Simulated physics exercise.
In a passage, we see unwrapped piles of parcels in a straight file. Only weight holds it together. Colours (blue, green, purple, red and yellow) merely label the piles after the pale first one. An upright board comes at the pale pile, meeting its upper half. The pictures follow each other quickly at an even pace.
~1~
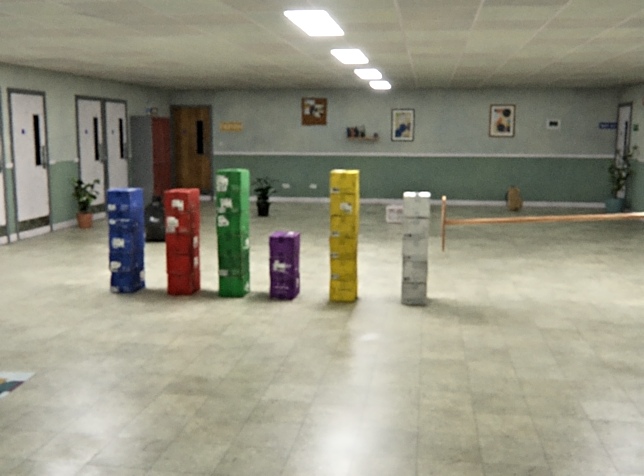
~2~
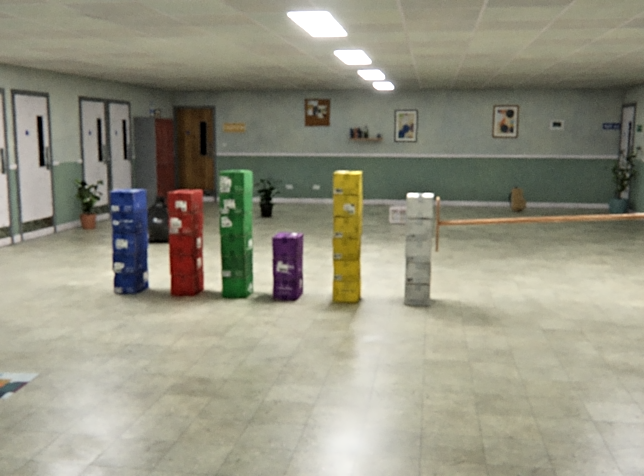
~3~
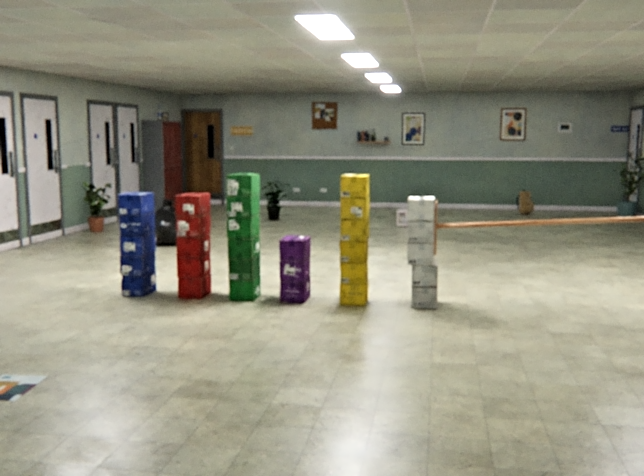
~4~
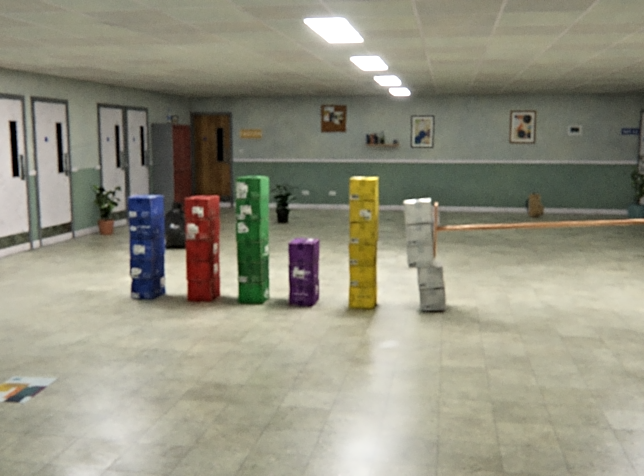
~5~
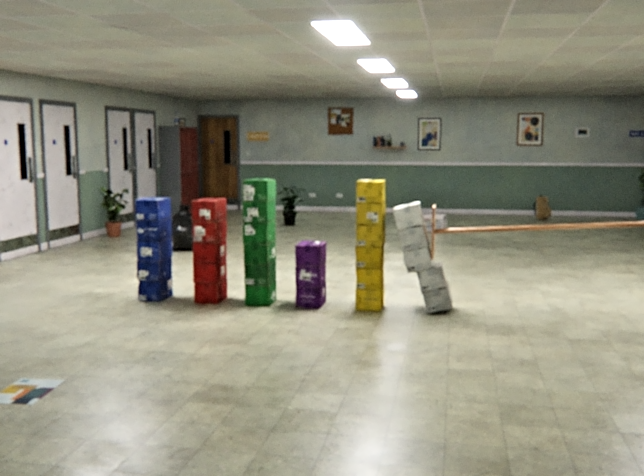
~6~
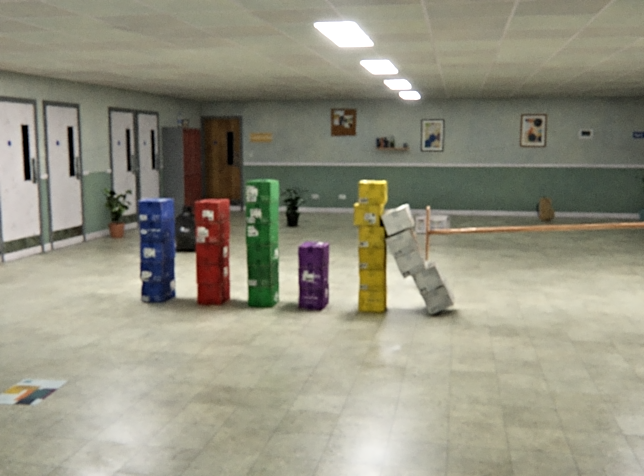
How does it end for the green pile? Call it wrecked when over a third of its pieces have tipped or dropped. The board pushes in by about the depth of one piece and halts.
That pile loses a good part of its height.
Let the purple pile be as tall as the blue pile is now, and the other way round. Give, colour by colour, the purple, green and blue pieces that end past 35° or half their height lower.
The counts are purple 5, green 6, blue 3.
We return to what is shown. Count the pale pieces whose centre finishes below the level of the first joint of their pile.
2 of them.
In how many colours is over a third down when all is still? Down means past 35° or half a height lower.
The toll is 5.
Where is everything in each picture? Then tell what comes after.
In the first picture (pixels give the middle of a visible side; the camera pans a little), board (444, 218) not yet touching; top green parcel (229, 182); top yellow parcel (343, 183); none of the others has stirred.
The second picture shows board (438, 219) not yet touching; top green parcel (232, 183).
The third picture shows board (436, 222) pushing; top green parcel (239, 186).
The fourth picture shows board (435, 225) pushing, top of the pale pile leaning barely; top green parcel (248, 189); none of the others has stirred.
The fifth picture shows board (433, 227) pushing, top of the pale pile leaning clearly; top green parcel (255, 191); none of the others has stirred.
The sixth picture shows board (427, 228) pushing, top of the pale pile leaning clearly; top green parcel (258, 192); top yellow parcel (371, 194); one has shifted.
Shortly afterwards, 5 of the pale pile down; none of the 6 green parcels down (5 of 25 in all colours); top green parcel a little from its place; top yellow parcel tilted clearly, about its own height lower.
Next, 5 of the pale pile down; 6 of the 6 green parcels down (18 of 25 in all colours); top green parcel tilted clearly, about its own height lower; top yellow parcel tilted well over, some three heights lower.
In the end, 5 of the pale pile down; 6 of the 6 green parcels down (24 of 25 in all colours); top green parcel tilted steeply, some three heights lower; top red parcel upside down. From the last view, middles, top green parcel near (148, 254), top red parcel near (65, 264).
